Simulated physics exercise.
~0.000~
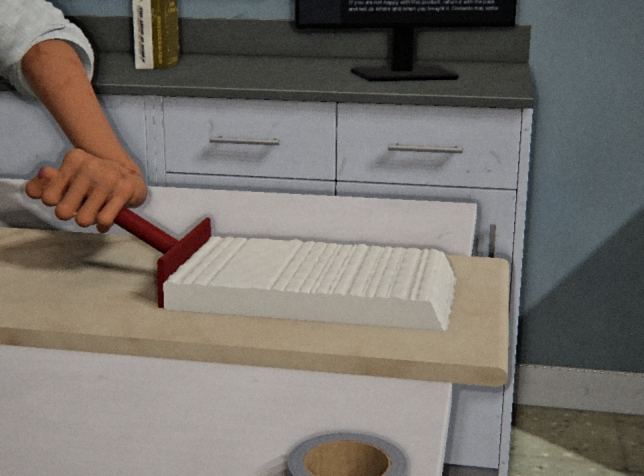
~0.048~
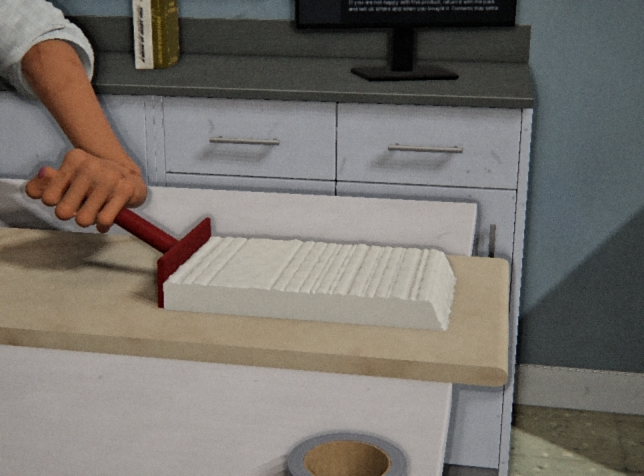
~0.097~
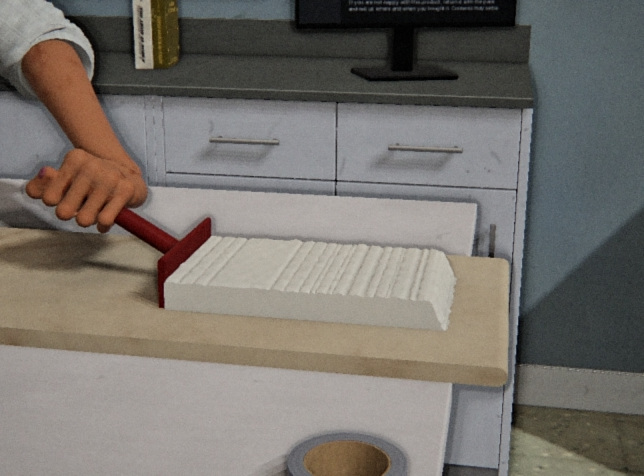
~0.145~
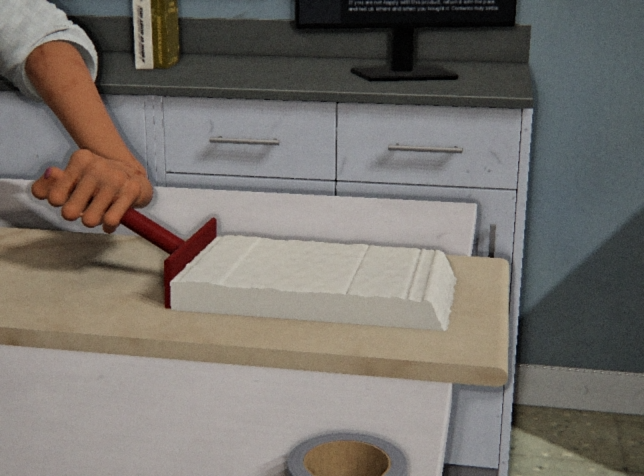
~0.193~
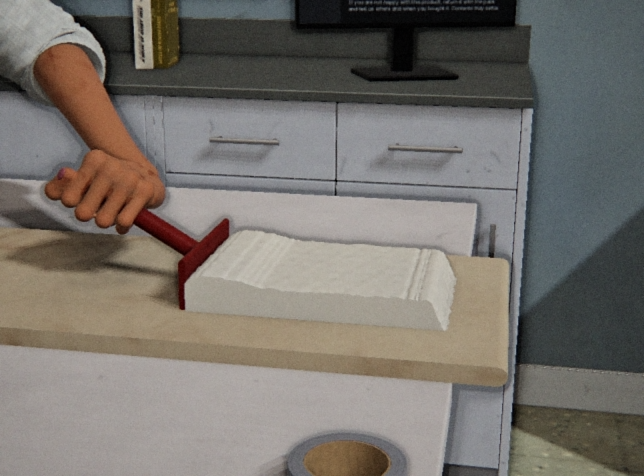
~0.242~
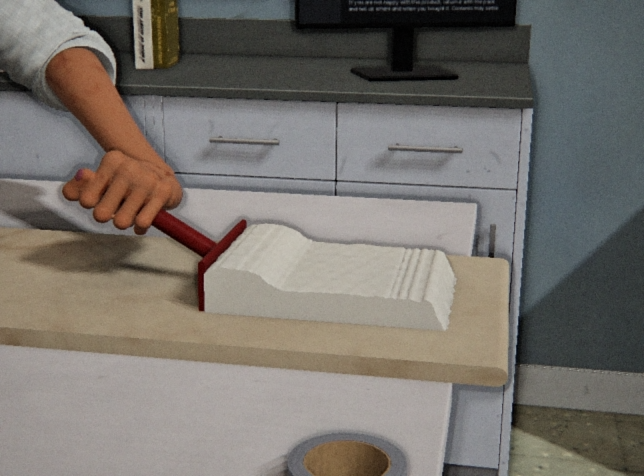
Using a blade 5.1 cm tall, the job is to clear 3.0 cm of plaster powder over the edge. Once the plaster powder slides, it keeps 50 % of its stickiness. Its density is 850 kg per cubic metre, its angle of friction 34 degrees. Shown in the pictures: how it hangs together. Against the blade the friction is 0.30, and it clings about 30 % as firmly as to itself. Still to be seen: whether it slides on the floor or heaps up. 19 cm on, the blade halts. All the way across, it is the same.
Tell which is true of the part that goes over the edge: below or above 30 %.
It comes out below.
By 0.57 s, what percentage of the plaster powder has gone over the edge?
About 0 percent.
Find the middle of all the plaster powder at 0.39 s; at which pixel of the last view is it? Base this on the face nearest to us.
Approximately at pixel (347, 303).
After 0.39 s, 0 % has gone over the edge.
After 0.57 s, 0 % has gone over the edge.
After 0.74 s, 19 % has gone over the edge.
After 0.92 s, 20 % has gone over the edge.
After 0.98 s, 20 % has gone over the edge.
